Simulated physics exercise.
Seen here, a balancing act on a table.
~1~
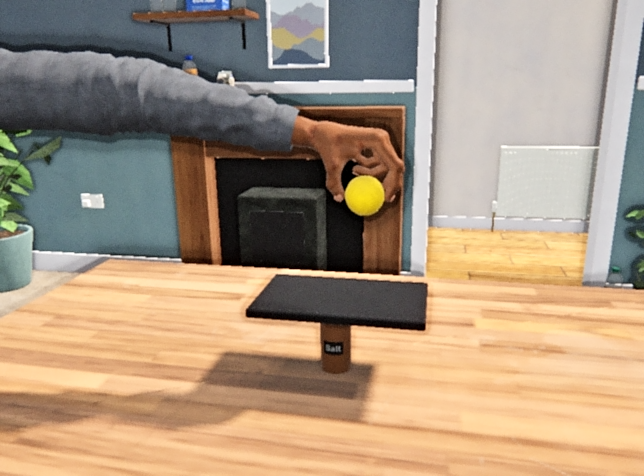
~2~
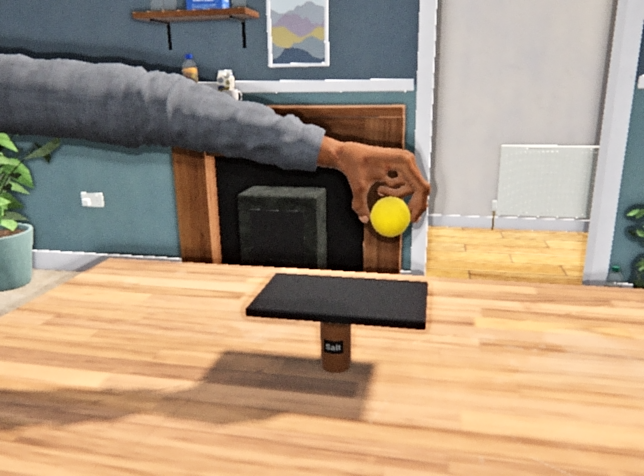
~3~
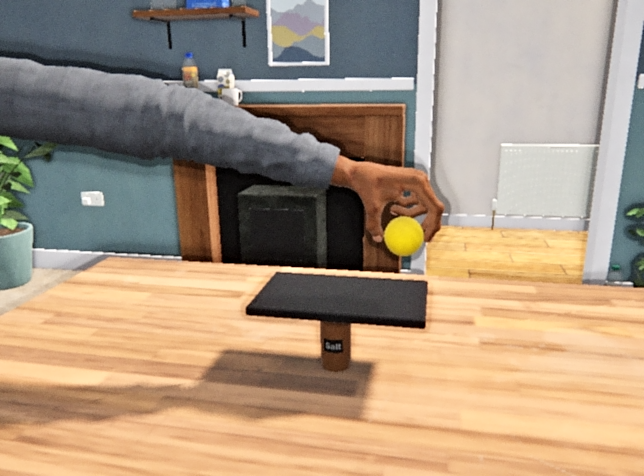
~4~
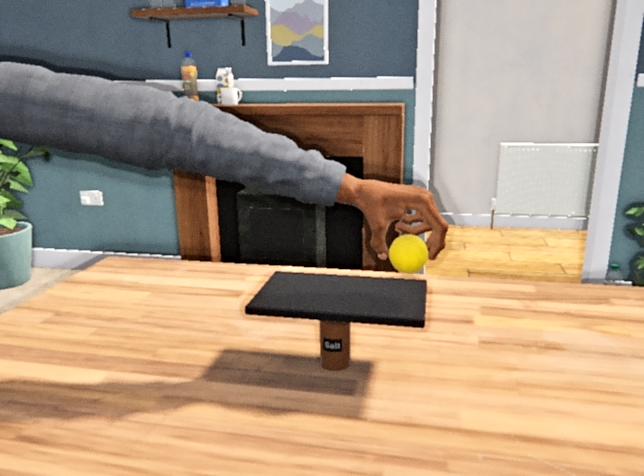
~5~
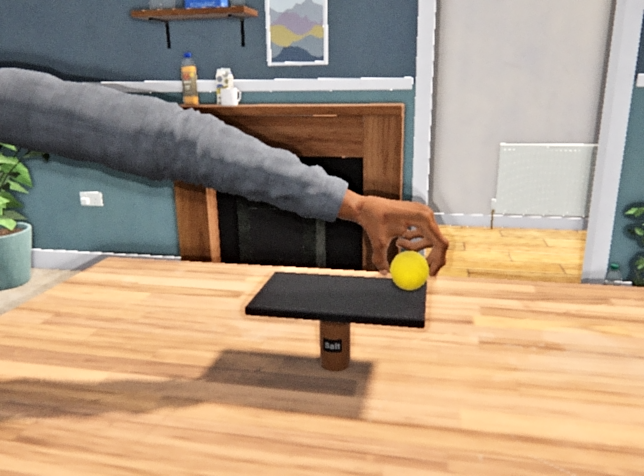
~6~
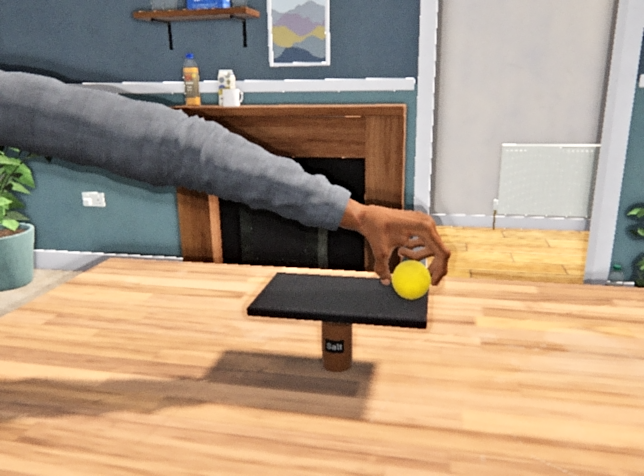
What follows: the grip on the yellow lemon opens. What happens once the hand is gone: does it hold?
It loses its balance.
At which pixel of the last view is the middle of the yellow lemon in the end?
Near (419, 356).
Then, 0.40 s on from there, yellow lemon now fallen; black lid turned 53° from how it was put.
Then, 0.50 s on from there, black lid turned 70° from how it was put.
In the end, fallen, yellow lemon; toppled in the stack, black lid; brown shaker unmoved. At the end, from the last picture's camera, yellow lemon near (420, 356). The stack comes apart.
